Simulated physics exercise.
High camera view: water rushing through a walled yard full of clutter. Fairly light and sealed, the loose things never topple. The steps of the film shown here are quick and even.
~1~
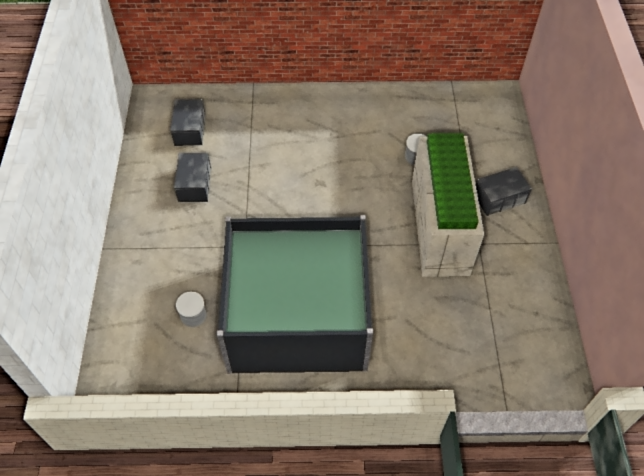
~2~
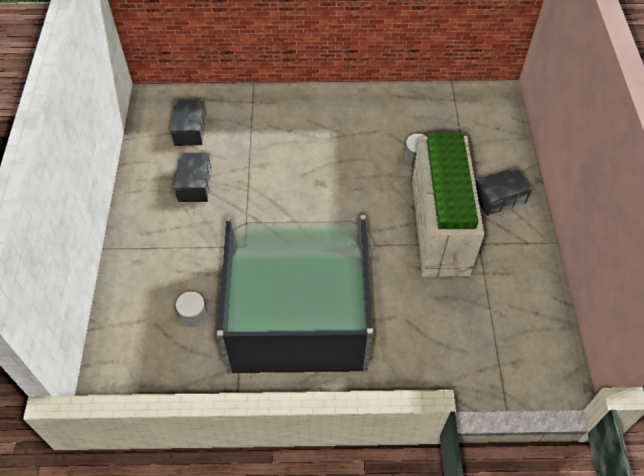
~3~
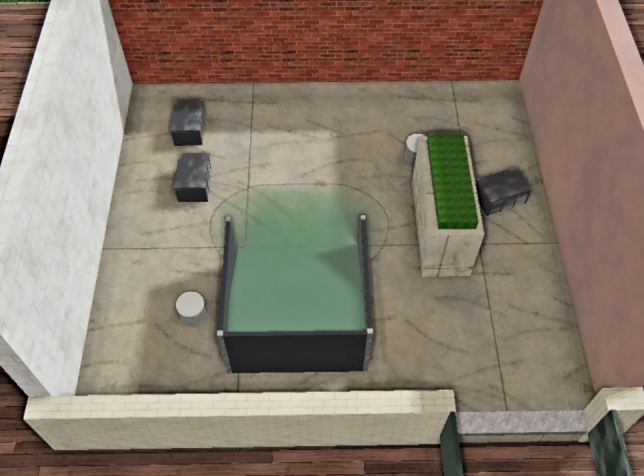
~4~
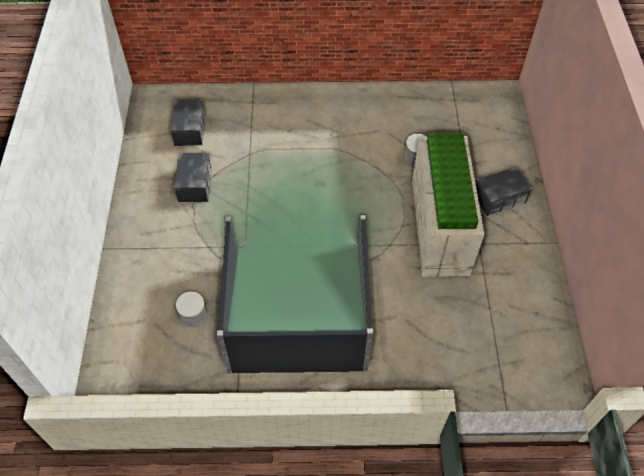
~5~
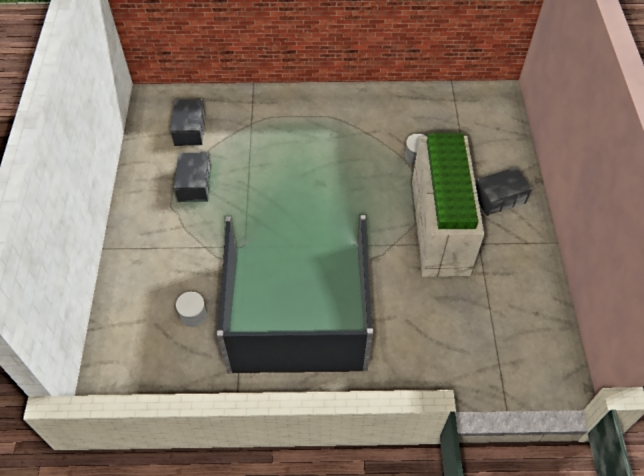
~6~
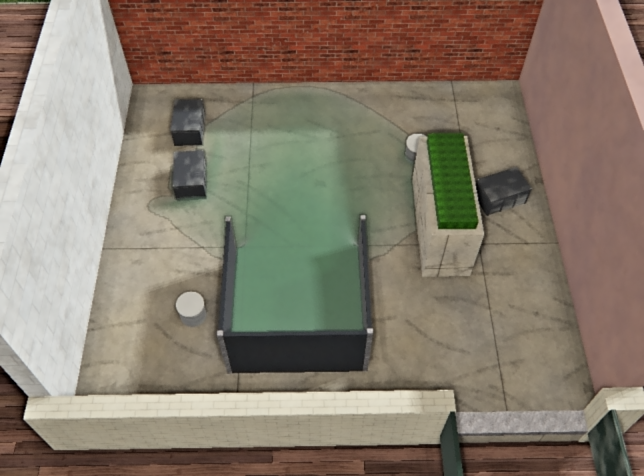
A walled yard with a stained concrete floor and a red brick back wall is seen from a high, fixed viewpoint. Two dark grey blocks and a pale round object sit left of a dark-sided tank of green water, with a grass-topped planter and another dark block to the right. The tank's back panel disappears, and water spreads backward in a widening, thinning sheet, barely shifting a left block.
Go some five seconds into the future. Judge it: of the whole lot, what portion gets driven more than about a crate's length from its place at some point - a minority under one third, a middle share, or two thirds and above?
Two thirds and above.
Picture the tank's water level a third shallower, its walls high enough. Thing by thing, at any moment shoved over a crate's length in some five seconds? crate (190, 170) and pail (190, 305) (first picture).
In that order: Pushed that far, less than that.
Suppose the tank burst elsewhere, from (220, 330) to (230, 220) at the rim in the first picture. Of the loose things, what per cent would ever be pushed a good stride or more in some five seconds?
Estimate: Some 60 per cent.
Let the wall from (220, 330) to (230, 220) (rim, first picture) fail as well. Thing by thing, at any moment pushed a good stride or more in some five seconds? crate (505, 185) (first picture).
Answer: Distance not reached.
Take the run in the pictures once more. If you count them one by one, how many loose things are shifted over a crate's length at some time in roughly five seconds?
Count: 5.
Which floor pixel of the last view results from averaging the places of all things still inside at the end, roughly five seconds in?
Around (336, 331).
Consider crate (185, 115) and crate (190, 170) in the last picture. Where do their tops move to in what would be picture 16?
Look for them at about (136, 74) and about (141, 117).
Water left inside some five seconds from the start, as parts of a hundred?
98 %.
A moment on, 0 of 5 are well off their spots; 0 afloat.
Next, 3 of 5 are well off their spots; 1 afloat.
Later, 2 of 5 are well off their spots; 3 afloat.
In the end, 5 of 5 are well off their spots, and 5 have been at some point; 2 afloat.
